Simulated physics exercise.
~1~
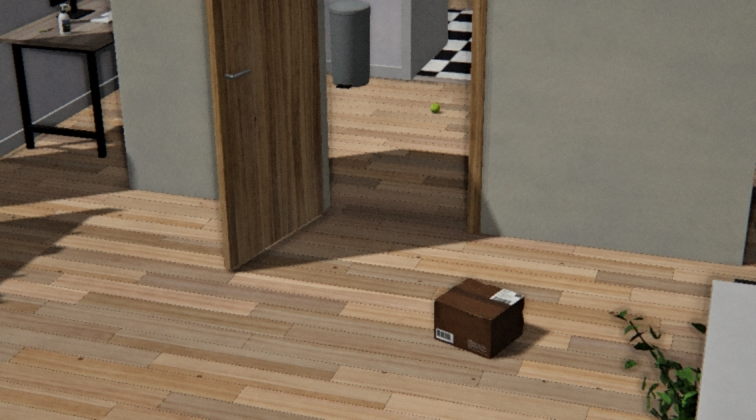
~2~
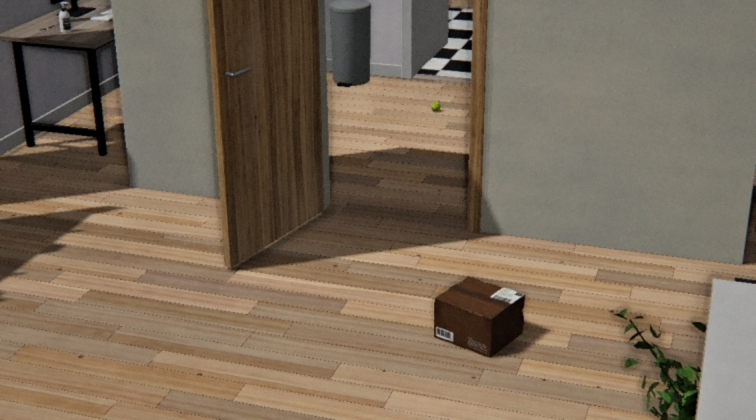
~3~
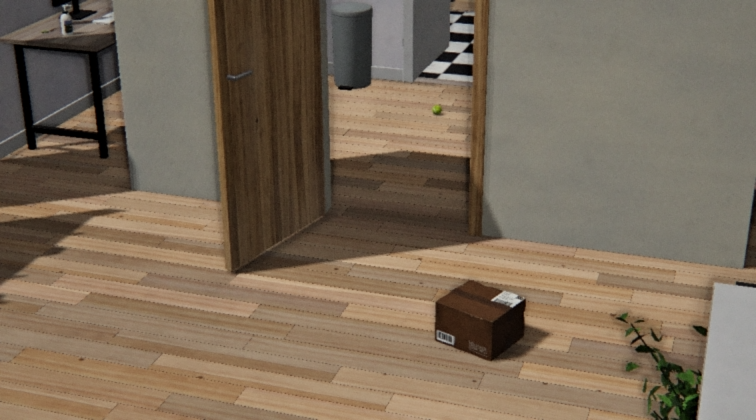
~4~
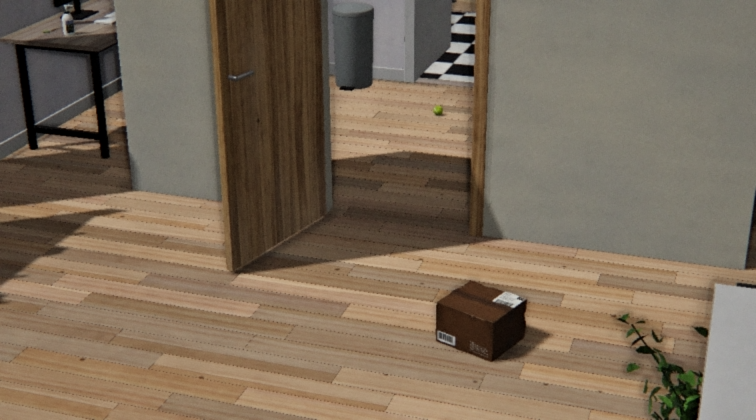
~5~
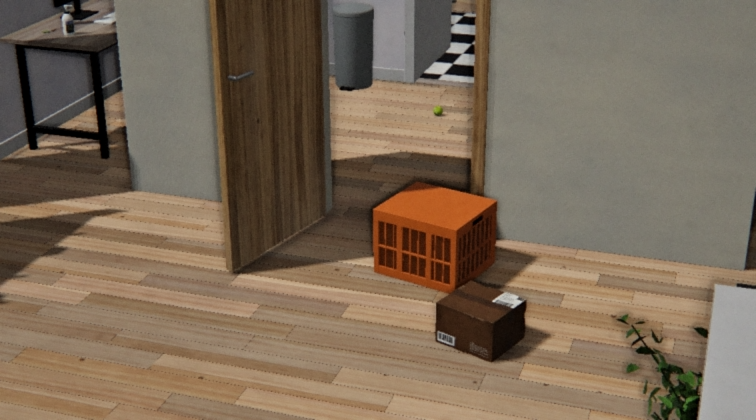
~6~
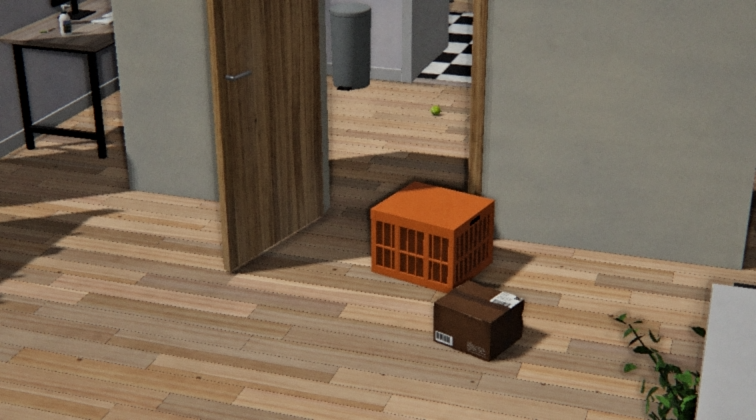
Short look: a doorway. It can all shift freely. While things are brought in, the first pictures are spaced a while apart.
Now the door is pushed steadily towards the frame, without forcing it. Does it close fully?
The gap remains.
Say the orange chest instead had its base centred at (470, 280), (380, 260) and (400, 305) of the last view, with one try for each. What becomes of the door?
Well, the first time the door completes its swing, the second time it halts partway, and the third time it completes its swing.
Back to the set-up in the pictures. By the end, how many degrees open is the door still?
Open angle: About 50°.
Then, 0.60 s on from there, open by 82°.
Then, 0.90 s on from there, open by 61°.
In the end, open by 50°; both unmoved. At the end, from the last picture's camera, orange chest near (436, 236).
